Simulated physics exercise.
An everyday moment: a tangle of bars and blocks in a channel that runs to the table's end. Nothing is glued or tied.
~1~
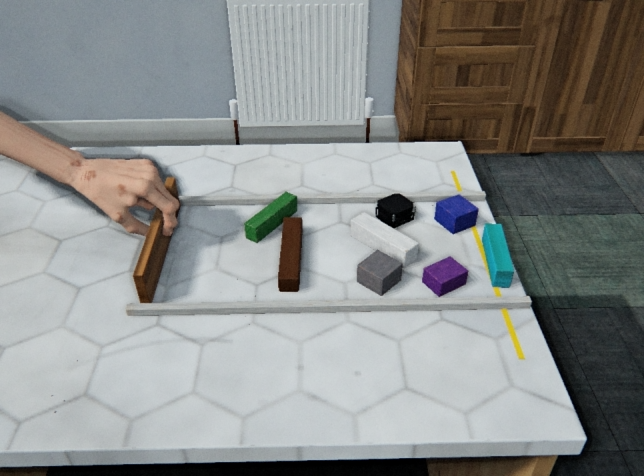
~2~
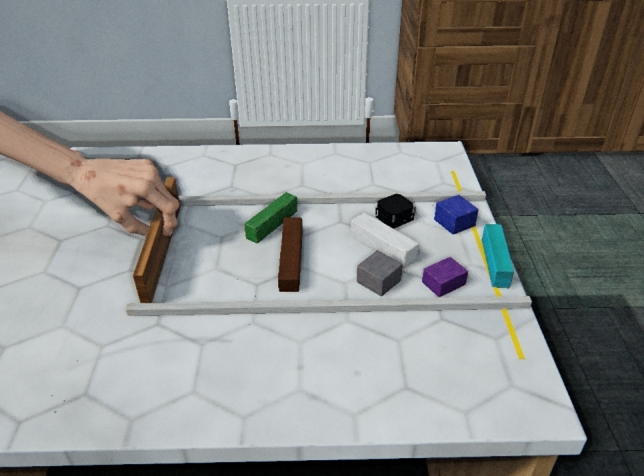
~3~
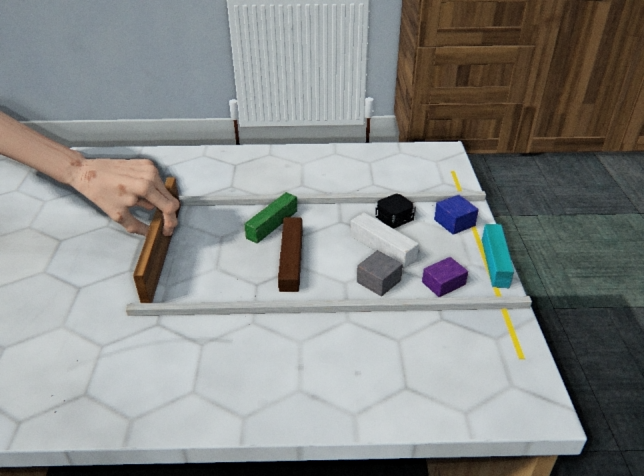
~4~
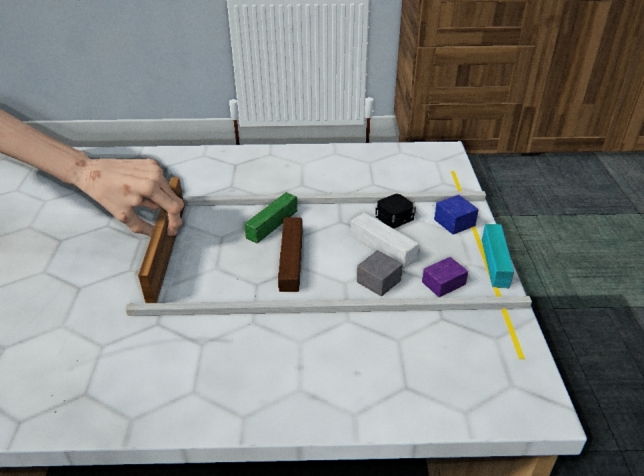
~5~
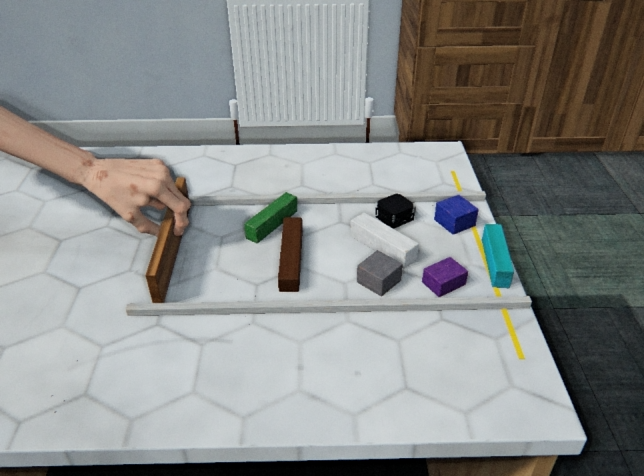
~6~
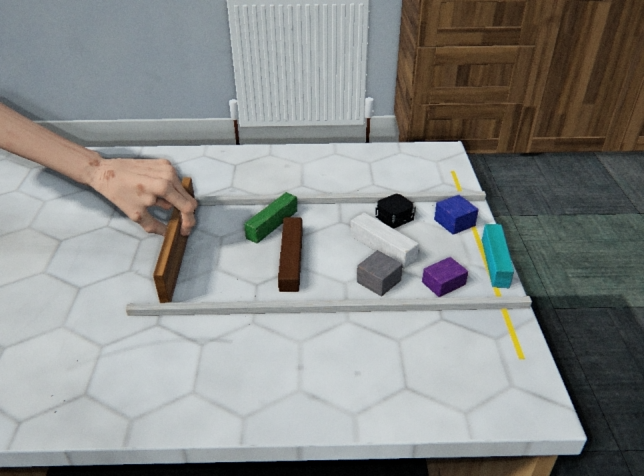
At the start, a hand holds an upright wooden board at the left end of a channel on a marble-patterned table, with scattered colourful blocks and bars to its right. The hand stays still briefly, then slides the board slightly rightward, while the blocks remain unmoved and untouched.
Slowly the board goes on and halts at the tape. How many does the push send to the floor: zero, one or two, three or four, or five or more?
In the end the number that fall off is five or more.
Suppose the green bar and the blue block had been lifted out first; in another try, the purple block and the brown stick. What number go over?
Fallen: 4, and 4 in the other try.
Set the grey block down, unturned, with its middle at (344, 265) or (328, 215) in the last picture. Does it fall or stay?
In turn it drops off; drops off.
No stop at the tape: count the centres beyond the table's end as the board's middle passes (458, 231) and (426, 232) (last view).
The counts: 4 and 1.
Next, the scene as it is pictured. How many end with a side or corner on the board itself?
The number is 2.
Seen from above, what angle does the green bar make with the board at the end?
About 0°.
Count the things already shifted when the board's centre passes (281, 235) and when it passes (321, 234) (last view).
At the one place 2, at the other 3.
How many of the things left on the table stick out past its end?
That would be 1.
Soon after, none off yet; turquoise stick at rest near (497, 255); blue block at rest near (456, 214); purple block at rest near (445, 276).
In the end, the number that fall off is five or more; gone, grey block, white bar, black case, purple block, blue block and turquoise stick.
